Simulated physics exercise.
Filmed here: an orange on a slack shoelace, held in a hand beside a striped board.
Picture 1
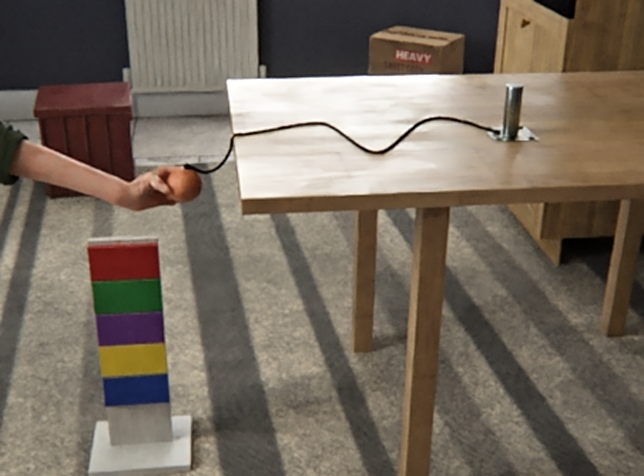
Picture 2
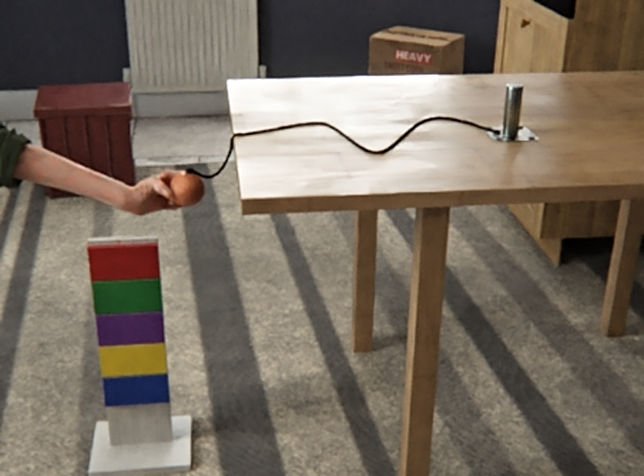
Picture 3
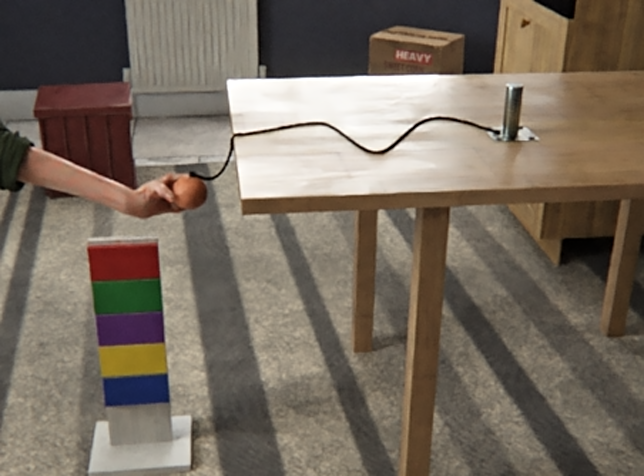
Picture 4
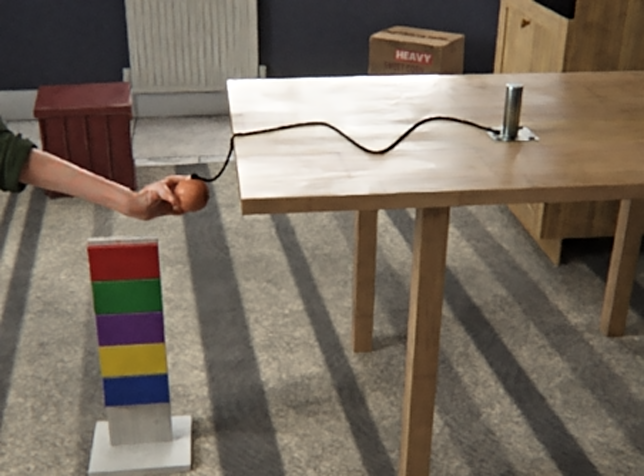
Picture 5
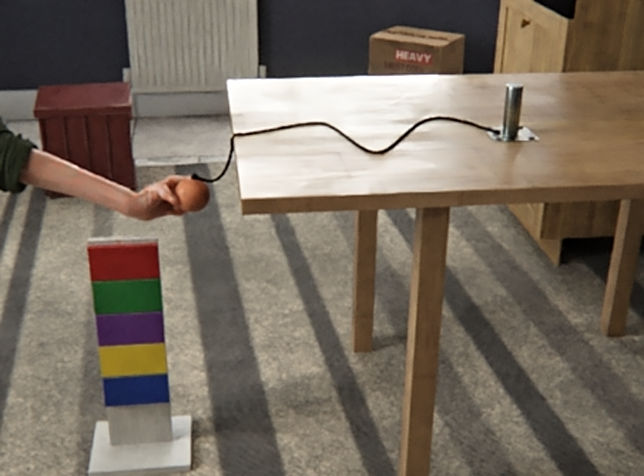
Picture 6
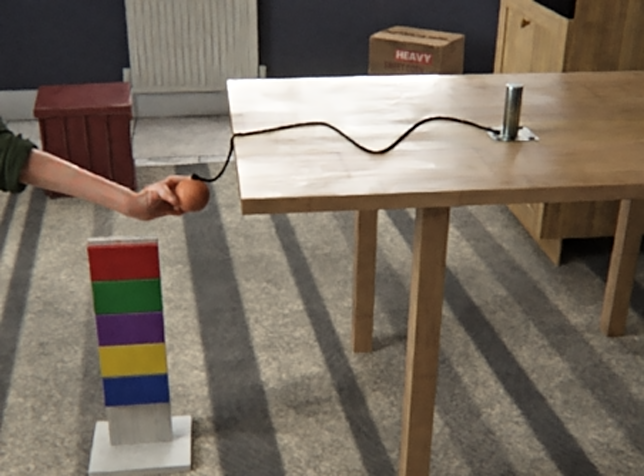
A hand holds an orange on a slack cord beside a striped board, barely moving.
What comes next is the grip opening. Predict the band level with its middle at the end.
Prediction: Yellow.
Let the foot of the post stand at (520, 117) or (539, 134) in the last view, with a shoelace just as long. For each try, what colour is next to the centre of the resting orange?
Result 1: Purple. Result 2: Purple.
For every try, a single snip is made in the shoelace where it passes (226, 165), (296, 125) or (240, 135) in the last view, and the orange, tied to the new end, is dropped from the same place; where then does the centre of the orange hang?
First try near (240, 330), second near (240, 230), third near (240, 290).
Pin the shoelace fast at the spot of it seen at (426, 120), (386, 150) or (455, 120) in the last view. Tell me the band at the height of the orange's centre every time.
In sequence it's purple, then green, and lastly purple.
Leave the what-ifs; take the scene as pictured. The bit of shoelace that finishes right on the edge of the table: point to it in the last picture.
It's the one at (347, 137).
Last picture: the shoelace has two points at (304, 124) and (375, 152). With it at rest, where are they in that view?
Roughly at (235, 202), and the other roughly at (285, 134).
Early on, orange near (211, 342); level with yellow.
Midway, orange near (262, 343); level with yellow.
Finally, orange near (241, 345); level with yellow. The shoelace holds its middle at yellow.
